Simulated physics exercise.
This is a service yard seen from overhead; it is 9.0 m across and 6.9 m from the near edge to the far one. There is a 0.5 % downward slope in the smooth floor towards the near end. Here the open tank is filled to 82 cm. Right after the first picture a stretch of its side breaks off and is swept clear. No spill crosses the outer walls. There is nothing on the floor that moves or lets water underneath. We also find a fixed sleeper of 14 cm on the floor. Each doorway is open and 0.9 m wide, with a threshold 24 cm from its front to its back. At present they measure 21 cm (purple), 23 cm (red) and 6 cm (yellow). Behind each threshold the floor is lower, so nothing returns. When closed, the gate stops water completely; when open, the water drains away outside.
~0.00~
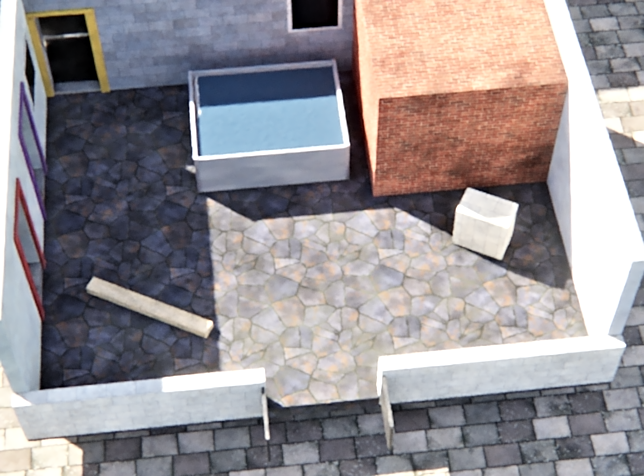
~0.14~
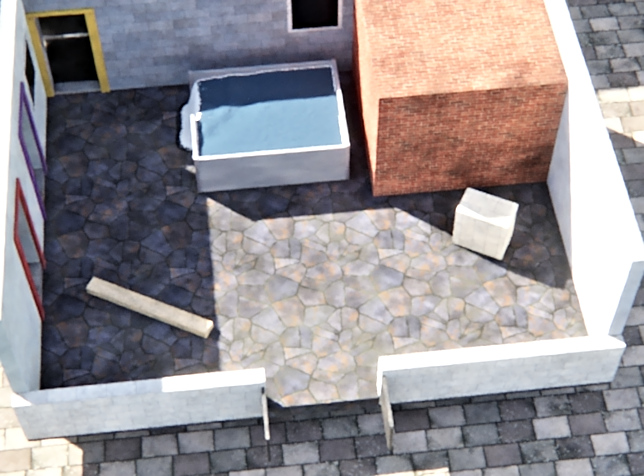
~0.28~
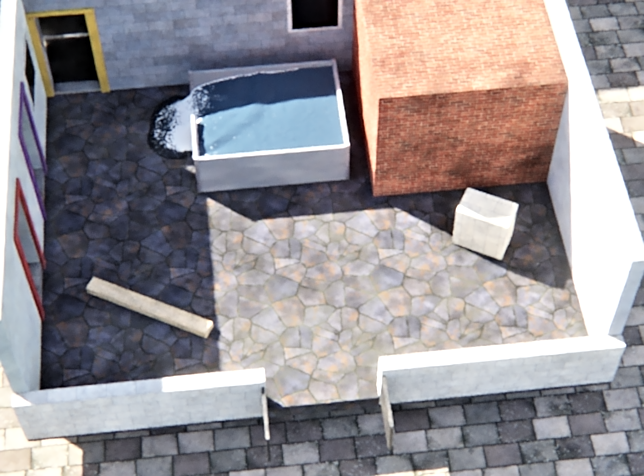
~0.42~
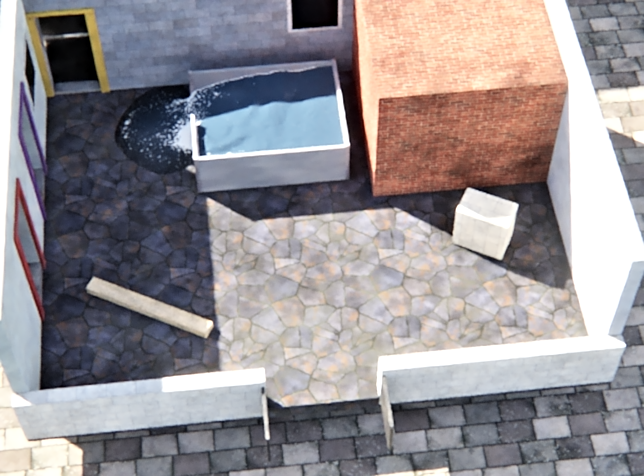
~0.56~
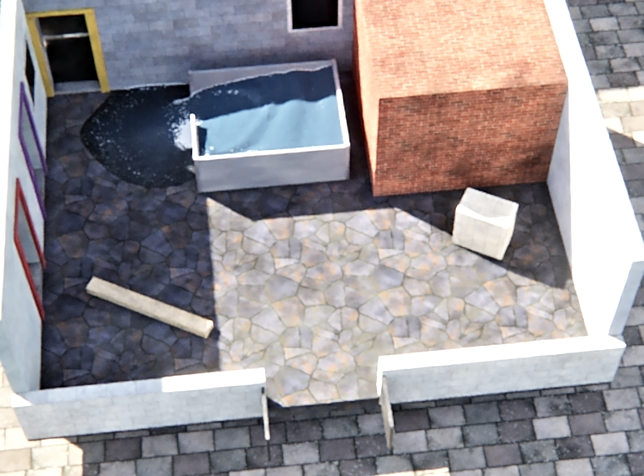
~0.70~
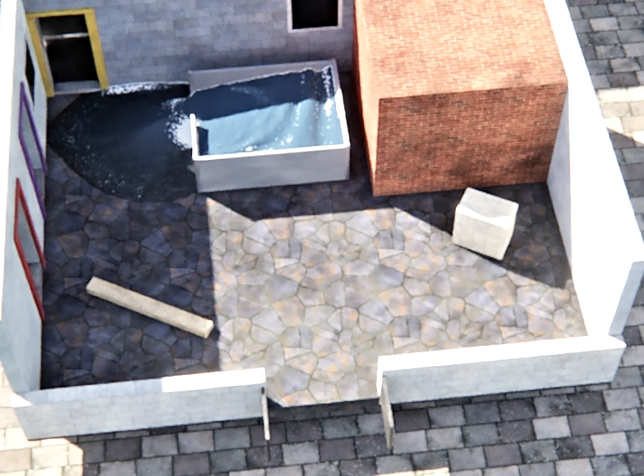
The video shows a walled stone yard with an open tank of still water beside a brick block; water then pours out of the tank's left side and spreads leftward across the shaded paving in a widening dark pool.
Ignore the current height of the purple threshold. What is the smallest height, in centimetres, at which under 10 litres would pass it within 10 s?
The smallest such height is roughly 25 cm.
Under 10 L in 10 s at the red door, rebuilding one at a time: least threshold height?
At red, roughly 6.5 cm.
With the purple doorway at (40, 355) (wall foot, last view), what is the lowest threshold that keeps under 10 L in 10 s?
It needs about 7.5 cm.
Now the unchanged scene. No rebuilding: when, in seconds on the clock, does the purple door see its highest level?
Near 2.0 s.
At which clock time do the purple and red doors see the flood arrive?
Purple 1.0 s; red 1.8 s.
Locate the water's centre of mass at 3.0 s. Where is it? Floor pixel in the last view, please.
The water is centred around (191, 156) in the last picture's pixels.
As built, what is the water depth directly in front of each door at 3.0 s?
The purple door has 25 cm, the red door 10 cm and the yellow door 29 cm.
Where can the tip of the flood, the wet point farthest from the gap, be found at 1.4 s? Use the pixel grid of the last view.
I'd put the front's tip around (44, 243).
After 1.4 s water covers 20 % of the floor, deepest (56 cm) near (48, 97); 22 cm at the purple door, 0 litres in over its 21 cm threshold.
After 3.0 s water covers 30 % of the floor, deepest (44 cm) near (47, 104); 25 cm at the purple door, 24 litres in over its 21 cm threshold.
After 10.0 s water covers 95 % of the floor, deepest (16 cm) near (40, 417); 10 cm at the purple door, 29 litres in over its 21 cm threshold.
At the purple door as built, the water arrived by 1.0 s and peaked near 30 cm at 2.0 s.
Run again over the same 10 s with other heights there, 18 litres in over 23 cm, 1 litre over 31 cm. The limit of 10 litres is kept from about 25 cm up.
